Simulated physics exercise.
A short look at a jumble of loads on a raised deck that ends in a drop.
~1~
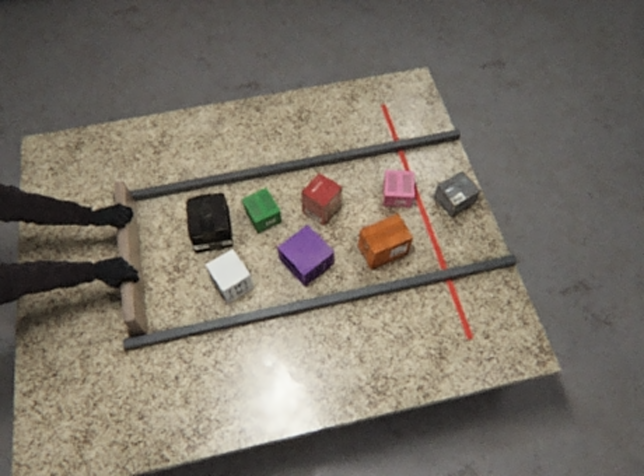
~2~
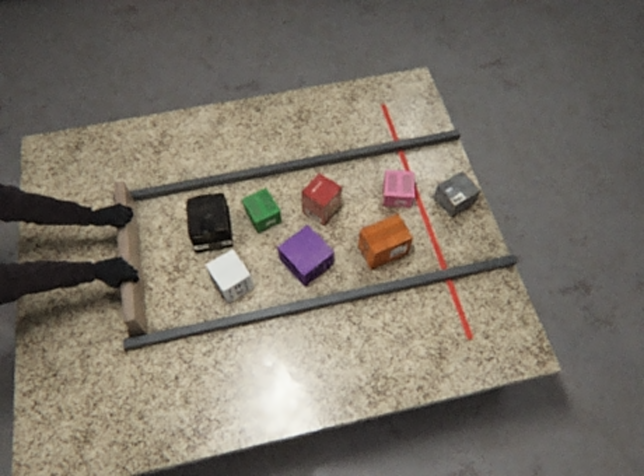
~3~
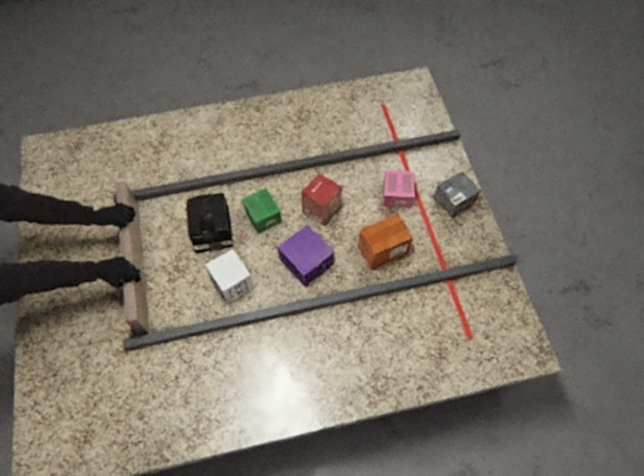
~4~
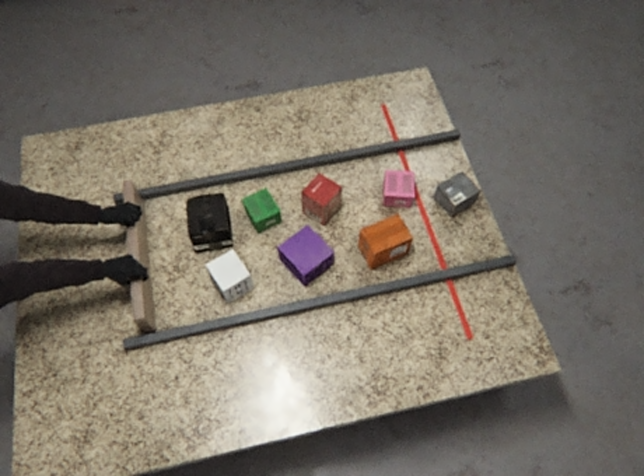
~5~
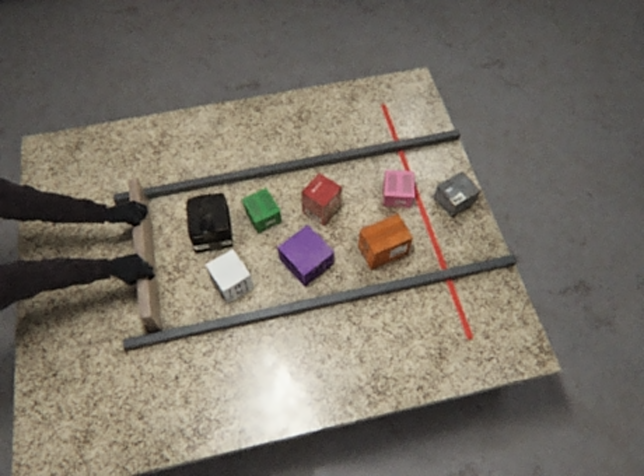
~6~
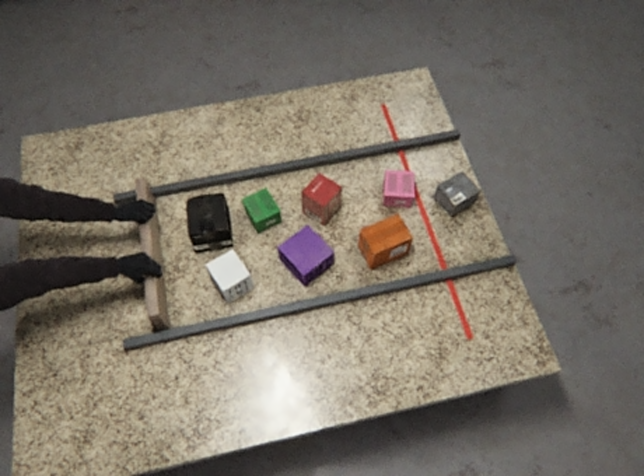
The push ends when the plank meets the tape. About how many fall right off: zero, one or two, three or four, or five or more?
The number that fall off is three or four.
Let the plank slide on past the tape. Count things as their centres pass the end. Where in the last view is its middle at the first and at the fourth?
At (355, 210) for the first, at (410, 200) for the fourth.
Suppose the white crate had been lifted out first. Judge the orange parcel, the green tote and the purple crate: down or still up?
The orange parcel stays on, the green tote holds on, the purple crate stays on.
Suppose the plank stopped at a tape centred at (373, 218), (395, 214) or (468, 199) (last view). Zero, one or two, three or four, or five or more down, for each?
One after another: 1 or 2; just one or two; at least five.
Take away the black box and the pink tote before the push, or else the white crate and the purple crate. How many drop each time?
It would be 2 and 3.
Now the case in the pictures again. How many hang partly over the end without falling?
That would be 0.
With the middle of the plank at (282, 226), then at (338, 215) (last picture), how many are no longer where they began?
By then 5, and 8.
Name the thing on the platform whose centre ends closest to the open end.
The green tote ends nearest.
Early on, none off yet; grey box at rest near (457, 194); pink tote at rest near (398, 189); orange parcel at rest near (385, 242).
Finally, the number that fall off is three or four; lost, red box, orange parcel, pink tote and grey box.
